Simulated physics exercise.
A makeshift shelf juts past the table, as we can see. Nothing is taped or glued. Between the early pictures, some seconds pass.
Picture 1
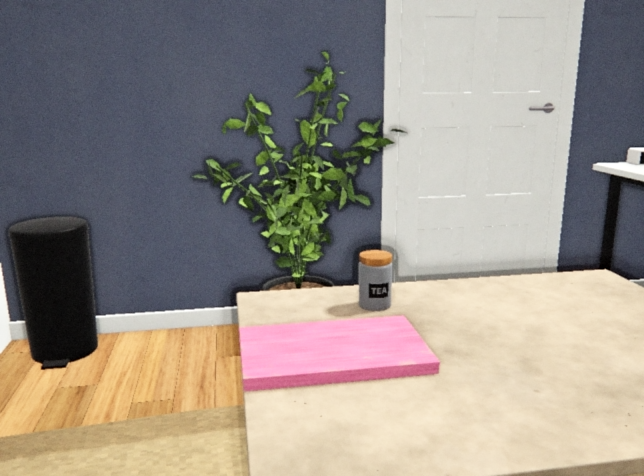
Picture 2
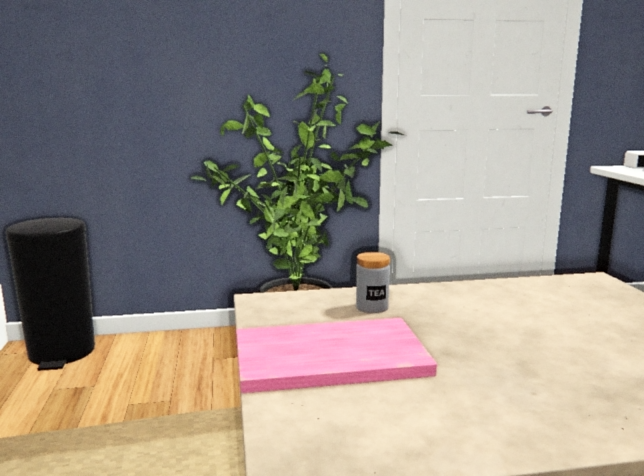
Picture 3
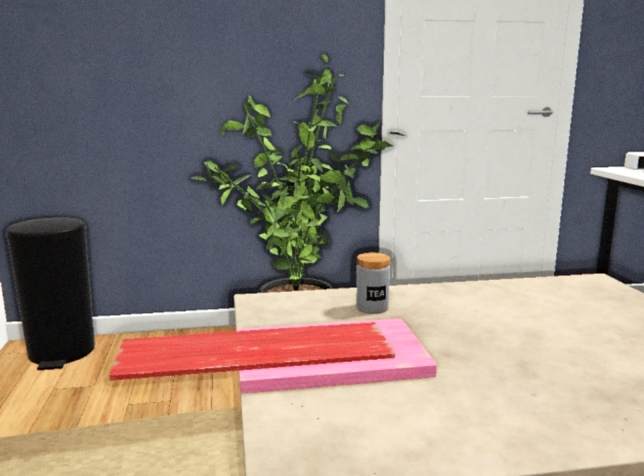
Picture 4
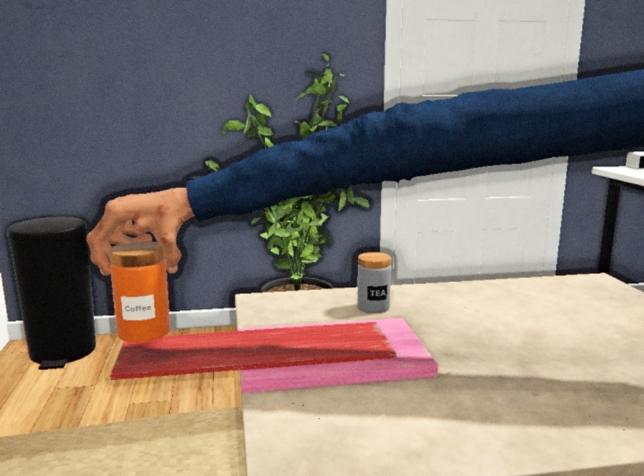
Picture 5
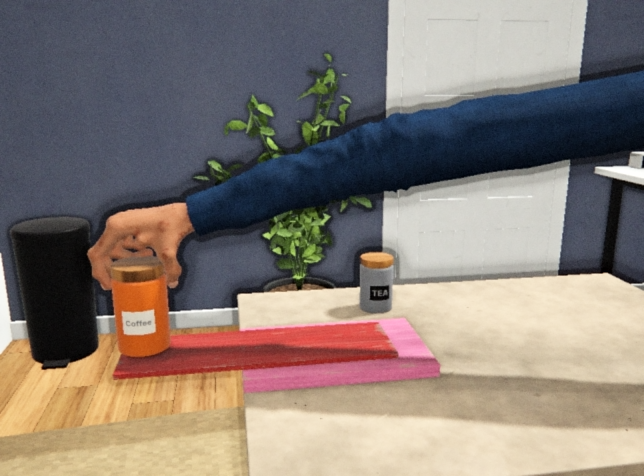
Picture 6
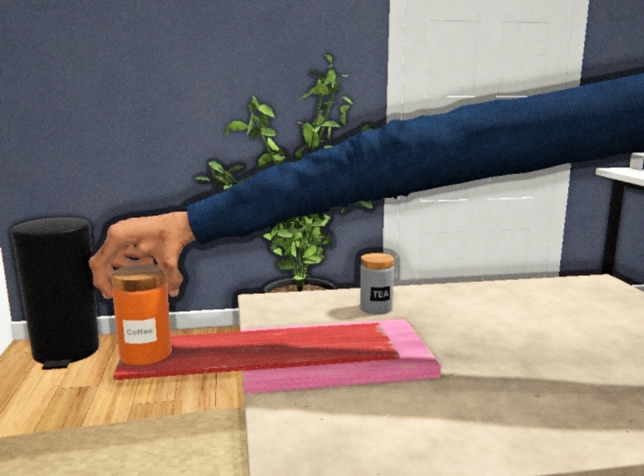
A hand in a blue sleeve lowered an orange coffee jar onto the left end of a red board, which had appeared across a pink slab on the table near a grey tea jar.
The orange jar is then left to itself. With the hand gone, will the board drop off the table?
Pretty sure it falls off the end.
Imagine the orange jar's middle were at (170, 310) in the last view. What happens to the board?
Outcome: Falls.
Then, 0.40 s on from there, orange jar now down on the floor or falling; red board turned 66° from how it was put.
Then, 0.60 s on from there, red board now down on the floor or falling.
Then, 0.80 s on from there, things are still on the move.
In the end, down on the floor or falling, red board and orange jar; the other 2 unmoved. The board comes down.
